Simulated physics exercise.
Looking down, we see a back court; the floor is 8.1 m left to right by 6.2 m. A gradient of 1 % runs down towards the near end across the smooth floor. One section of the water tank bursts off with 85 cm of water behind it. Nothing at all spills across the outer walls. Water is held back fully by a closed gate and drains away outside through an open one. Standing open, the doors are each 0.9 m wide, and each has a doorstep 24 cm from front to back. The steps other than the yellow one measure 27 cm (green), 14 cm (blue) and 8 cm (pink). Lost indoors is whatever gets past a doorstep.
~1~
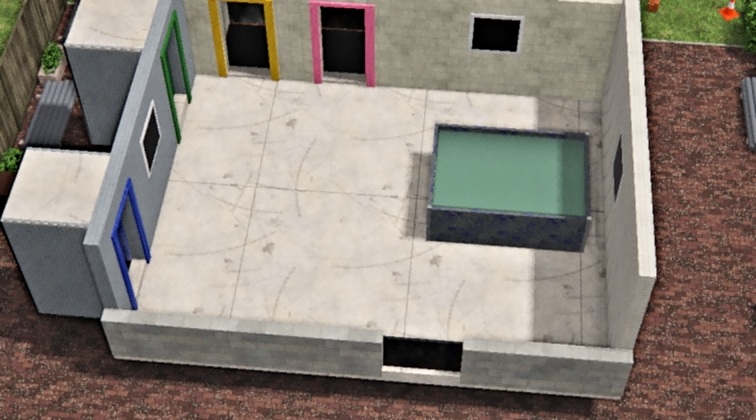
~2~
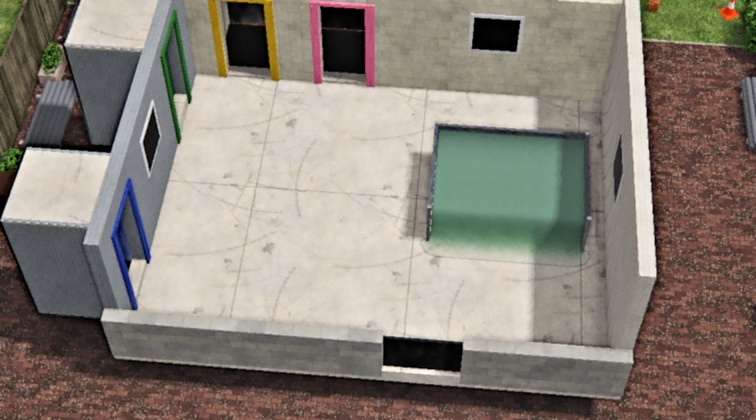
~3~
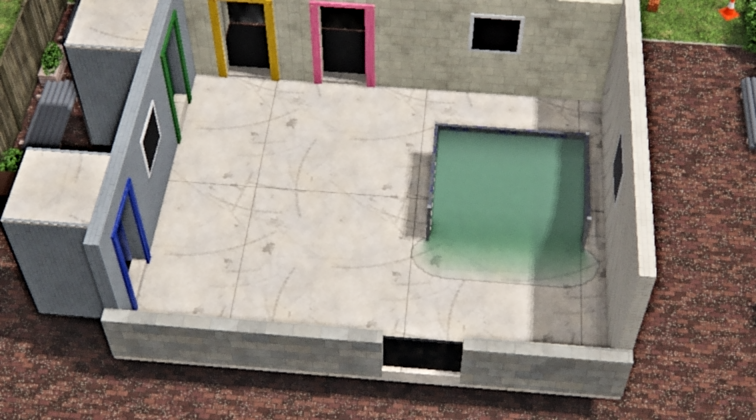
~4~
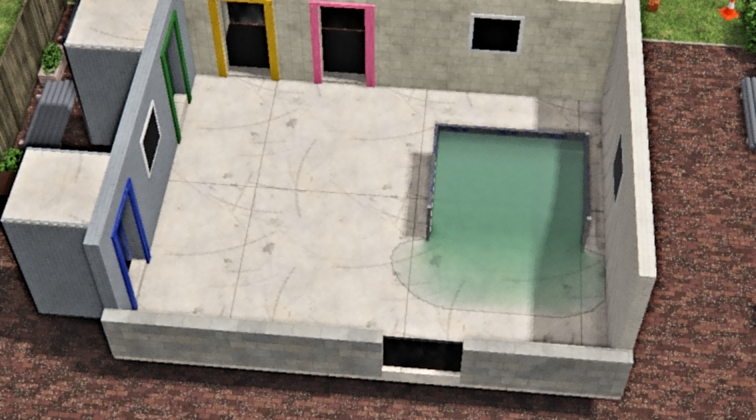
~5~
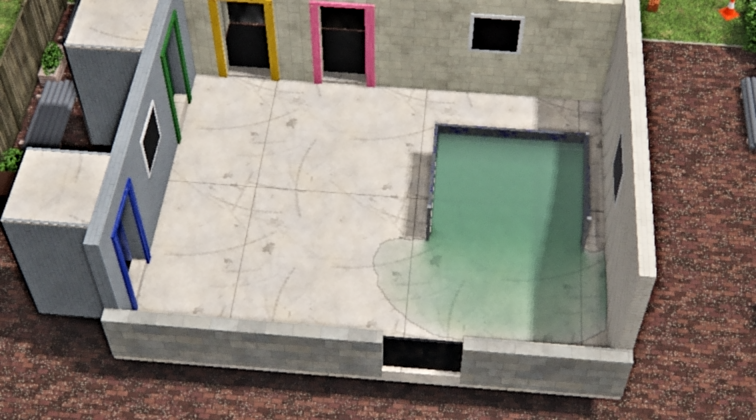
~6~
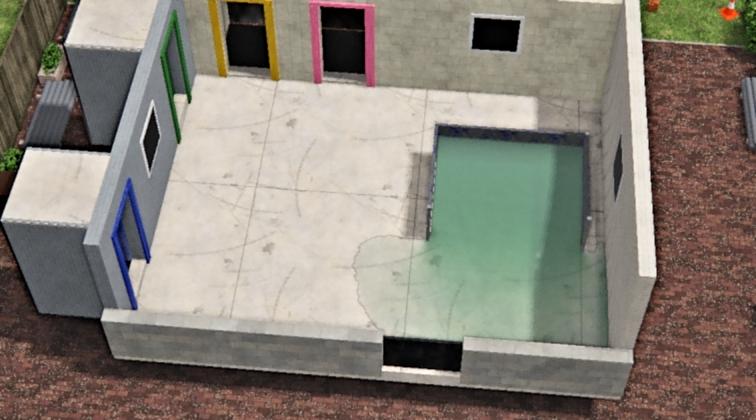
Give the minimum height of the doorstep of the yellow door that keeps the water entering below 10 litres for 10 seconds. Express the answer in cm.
Minimum height: About 15 cm.
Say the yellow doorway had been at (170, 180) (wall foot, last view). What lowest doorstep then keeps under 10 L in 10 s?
It needs about 11.5 cm.
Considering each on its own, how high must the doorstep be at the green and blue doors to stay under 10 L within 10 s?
Close to 8.5 cm (green) and close to 25 cm (blue).
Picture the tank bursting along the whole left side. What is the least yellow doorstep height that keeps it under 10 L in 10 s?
You'd want it roughly 26 centimetres tall.
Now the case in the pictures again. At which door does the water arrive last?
The answer is the pink door.
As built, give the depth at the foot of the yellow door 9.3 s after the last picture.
A ruler would read roughly 9.5 cm.
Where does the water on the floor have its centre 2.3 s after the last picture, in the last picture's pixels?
It lies near (454, 291) in the last picture.
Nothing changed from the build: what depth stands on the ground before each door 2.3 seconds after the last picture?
Lab note, cm: Green 0; blue 26; pink 0; yellow 0.
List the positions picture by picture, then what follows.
The water tank at (510, 173) is whole and still, 85 cm deep; the yellow door at (245, 42) is dry, in the first frame.
The gap is at (506, 234), the front 0.3 m out at (451, 254); the back of the water tank holds 85 cm, in the second frame.
The gap is at (506, 235), the front 0.7 m out at (436, 273); the back of the water tank holds 83 cm, in the third frame.
The front is at (451, 305), 1.4 m from the gap at (505, 237); 4.4 m2 of floor is wet, 75 cm left at the back, in the fourth frame.
The front is at (459, 336), 2.0 m from the gap at (505, 237); 6.8 m2 of floor is wet, 73 cm left at the back, in the fifth frame.
The front is at a hidden place, 2.5 m from the gap at (505, 237); 9.5 m2 of floor is wet, 69 cm left at the back; the yellow door at (245, 42), 6.4 m from the gap, is still 4.8 m from the nearest water, in the sixth frame.
Then, 0.7 s after the last picture water covers 25 % of the floor, deepest (66 cm) near (588, 374); it has not reached the yellow door.
Then, 2.3 s after the last picture water covers 45 % of the floor, deepest (38 cm) near (129, 337); it has not reached the yellow door.
Then, 9.3 s after the last picture water covers 100 % of the floor, deepest (15 cm) near (129, 337); 10 cm at the yellow door, 129 litres in over its 6 cm doorstep.
At the yellow door as built, the water peaked near 17 cm, 5.9 s after the last picture.
With a doorstep of 13 cm, 24 litres would have come in within the 10 s; with 17.5 cm, 3 litres. So under 10 litres takes about 15 cm.
